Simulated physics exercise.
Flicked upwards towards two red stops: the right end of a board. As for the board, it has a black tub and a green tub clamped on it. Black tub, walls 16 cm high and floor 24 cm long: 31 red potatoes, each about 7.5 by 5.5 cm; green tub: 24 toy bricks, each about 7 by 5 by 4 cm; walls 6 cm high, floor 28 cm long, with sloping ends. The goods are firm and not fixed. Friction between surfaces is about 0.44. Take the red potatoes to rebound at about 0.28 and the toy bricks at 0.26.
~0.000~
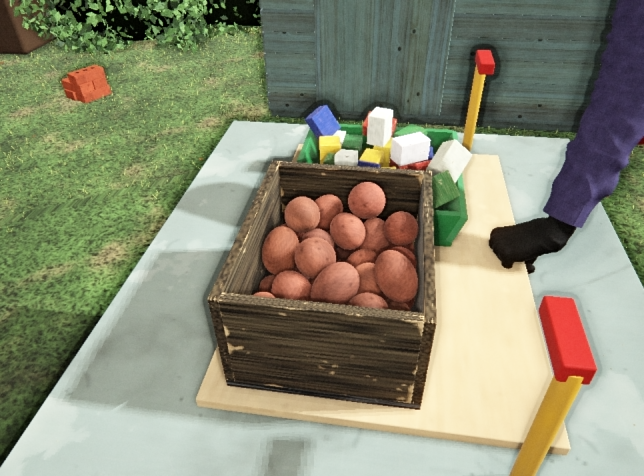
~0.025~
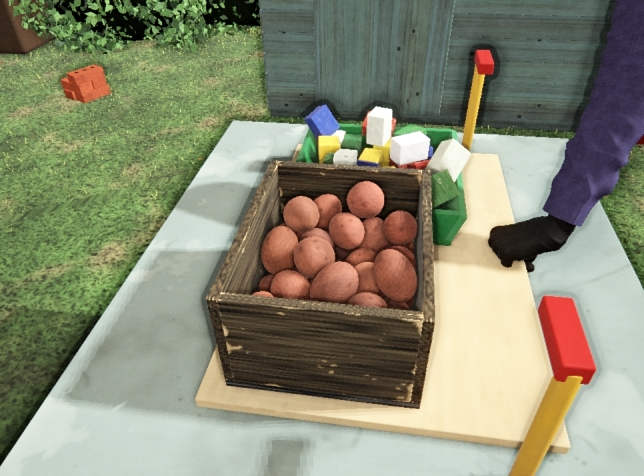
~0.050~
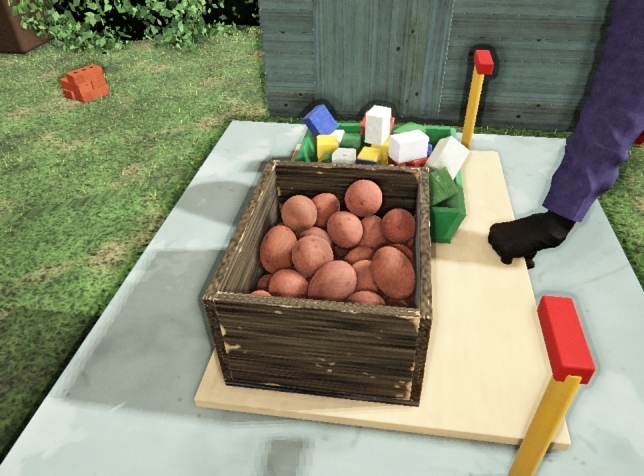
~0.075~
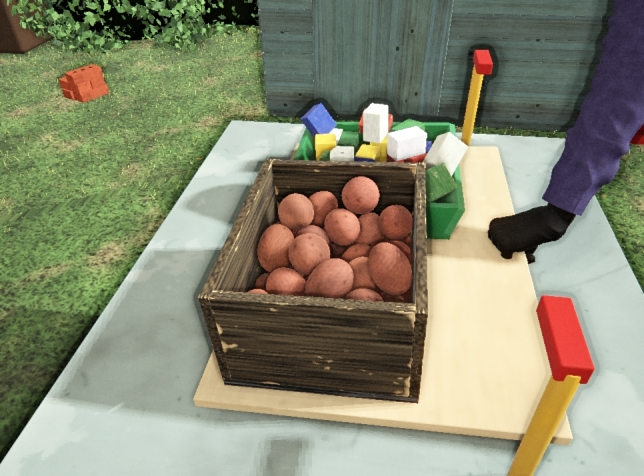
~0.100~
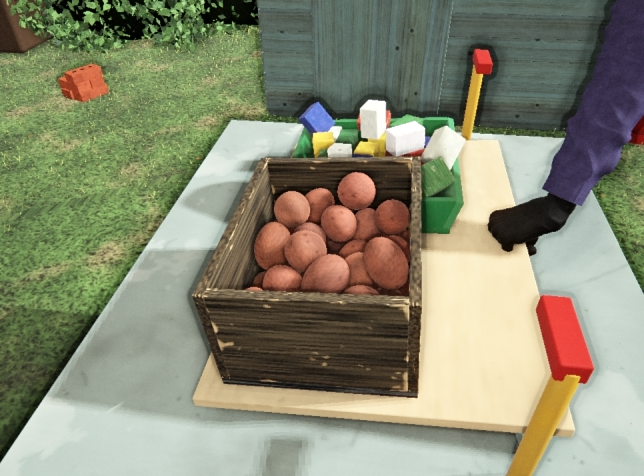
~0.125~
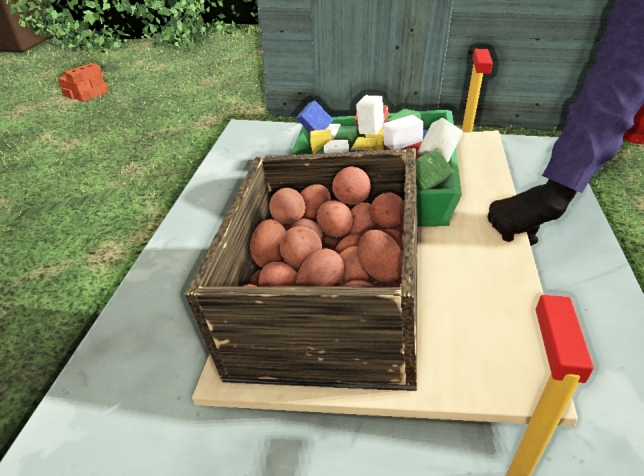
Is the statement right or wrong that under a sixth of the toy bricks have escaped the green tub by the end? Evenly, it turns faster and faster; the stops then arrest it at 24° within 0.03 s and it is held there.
Right.
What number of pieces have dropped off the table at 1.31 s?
It comes to near 0.
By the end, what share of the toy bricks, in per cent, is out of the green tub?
It works out to roughly 10 percent.
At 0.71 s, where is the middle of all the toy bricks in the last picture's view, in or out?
Middle: About (325, 141) px.
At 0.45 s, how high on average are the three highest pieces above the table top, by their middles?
About 24 cm up, on average.
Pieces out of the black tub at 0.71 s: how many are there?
At that moment the black tub count out stands near 0.
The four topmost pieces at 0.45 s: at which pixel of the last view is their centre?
Looks like somewhere near (287, 157).
After 0.21 s, it hits the stops.
After 0.31 s, tilt 24°; black tub 31 in, 0 out and green tub 24 in, 0 out.
After 0.45 s, tilt 24°; black tub 31 in, 0 out and green tub 23 in, 1 out.
After 0.71 s, tilt 24°; black tub 31 in, 0 out and green tub 22 in, 2 out.
Final count (at 1.31 s), black tub 31 in, 0 out and green tub 22 in, 2 out. Asked share, 2 of 24, 8 per cent.
